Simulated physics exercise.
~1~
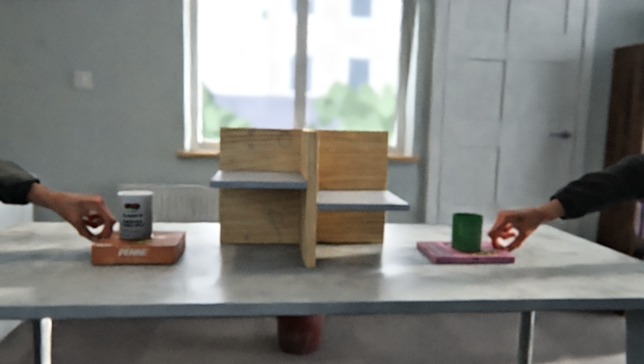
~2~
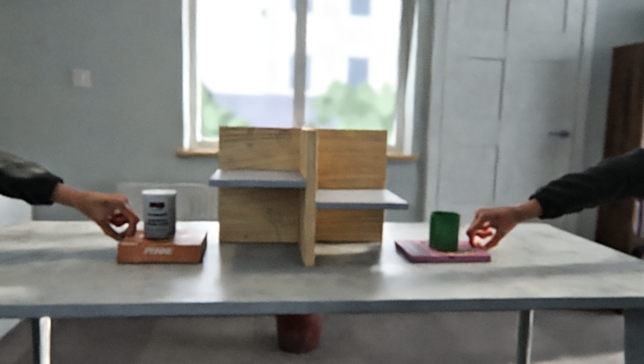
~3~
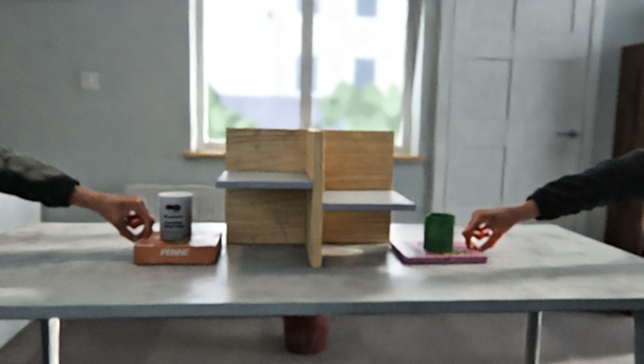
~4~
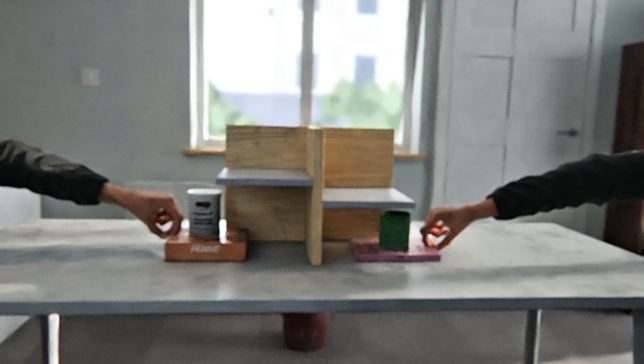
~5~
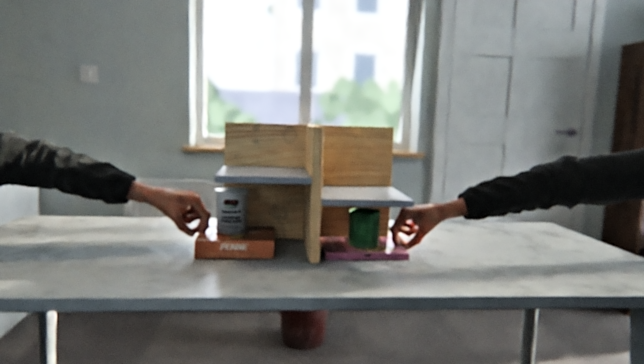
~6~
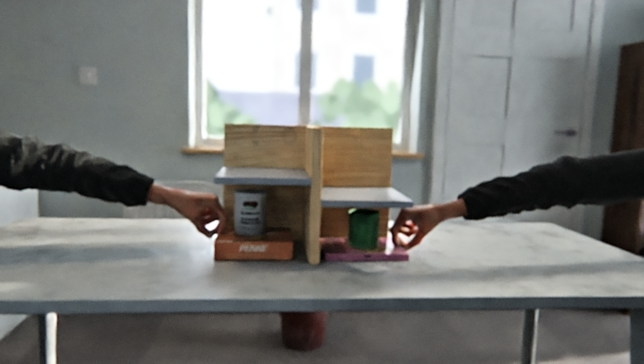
A white tin on an orange packet and a green beaker on a pink packet are slid inward by two hands across a table, and both pass beneath the wooden unit's low shelves, ending upright under them on either side of the central divider.
